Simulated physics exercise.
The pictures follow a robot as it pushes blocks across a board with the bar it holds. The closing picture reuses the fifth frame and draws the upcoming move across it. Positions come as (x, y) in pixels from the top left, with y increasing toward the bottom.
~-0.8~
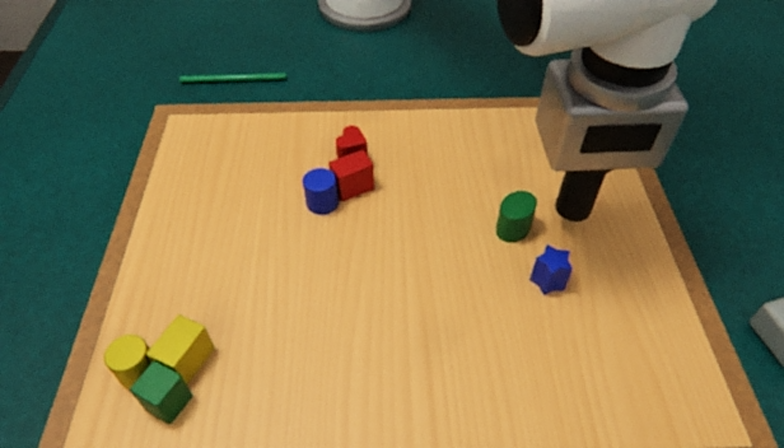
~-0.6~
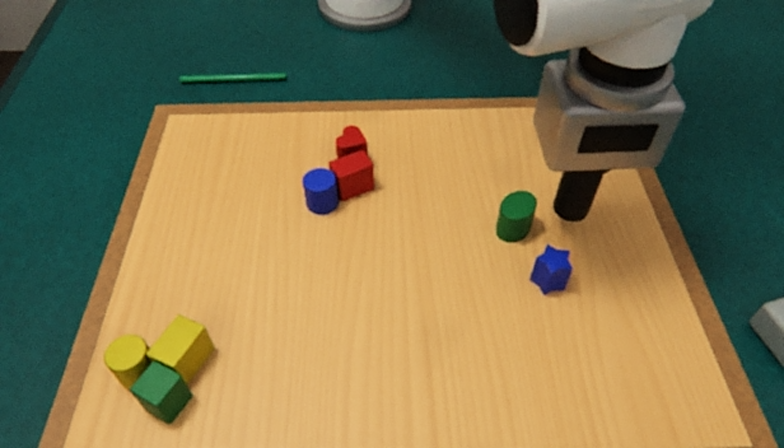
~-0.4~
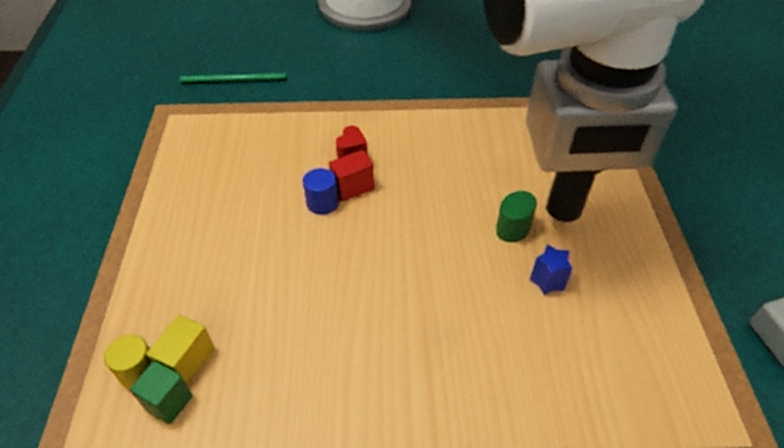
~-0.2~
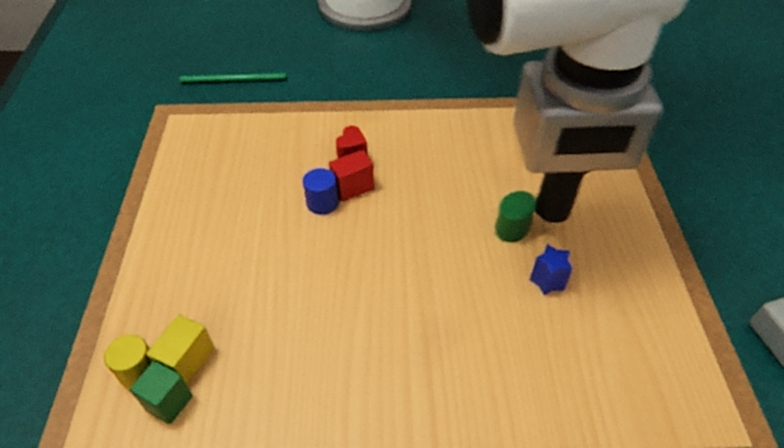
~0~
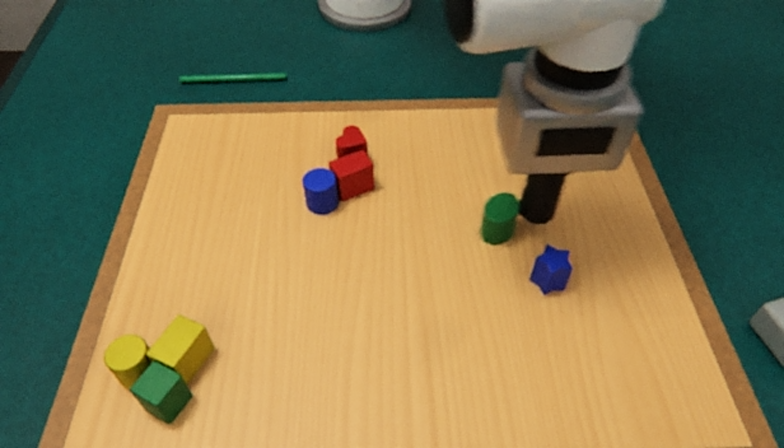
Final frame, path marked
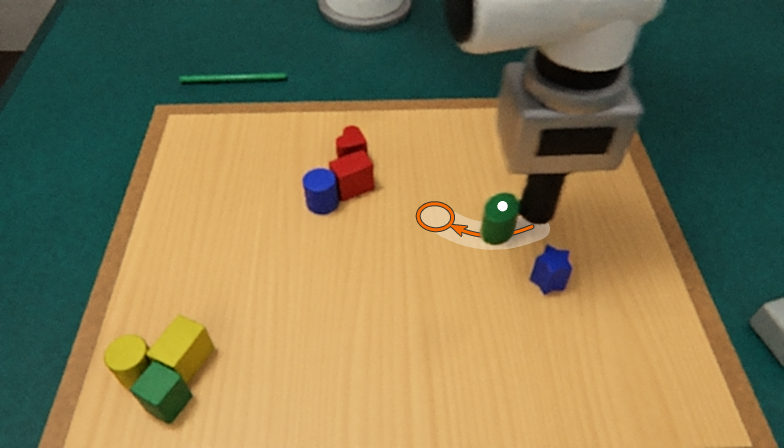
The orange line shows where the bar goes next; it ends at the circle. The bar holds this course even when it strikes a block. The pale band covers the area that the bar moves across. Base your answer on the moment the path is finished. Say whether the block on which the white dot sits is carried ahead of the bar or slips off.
The bar has moved past the block on which the white dot sits by the time the path ends.
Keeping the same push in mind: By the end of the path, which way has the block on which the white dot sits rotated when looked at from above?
It swings round anticlockwise.
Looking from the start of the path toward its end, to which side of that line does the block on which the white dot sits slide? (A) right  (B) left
The answer is B.
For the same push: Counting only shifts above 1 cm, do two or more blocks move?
No, I don't think so.
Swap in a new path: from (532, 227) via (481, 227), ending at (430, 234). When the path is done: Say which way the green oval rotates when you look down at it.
From above, it looks like the green oval goes counterclockwise.
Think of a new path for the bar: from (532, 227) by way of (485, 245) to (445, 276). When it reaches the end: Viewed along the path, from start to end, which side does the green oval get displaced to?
Towards the right-hand side.
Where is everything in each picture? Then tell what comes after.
Tip of the bar (573, 209), middles of tops, green oval (519, 204), blue star (556, 258), in the first picture.
Bar (571, 209), nothing pushed, in the second picture.
Bar (564, 209), nothing pushed, in the third picture.
Bar (552, 210), nothing pushed, in the fourth picture.
Bar (537, 211), green oval (503, 206), blue star (556, 258), in the fifth picture.
The line goes from (532, 227) over (500, 235) and (465, 232) to (435, 216); the dot is on the green oval.
On the path given first. One third of the way, bar (502, 220); green oval (467, 214).
Two thirds of the way, bar (467, 216); green oval (434, 216), turned 25° anticlockwise.
At the end, bar (437, 201); green oval (417, 213), turned 75° anticlockwise; blue star unmoved.
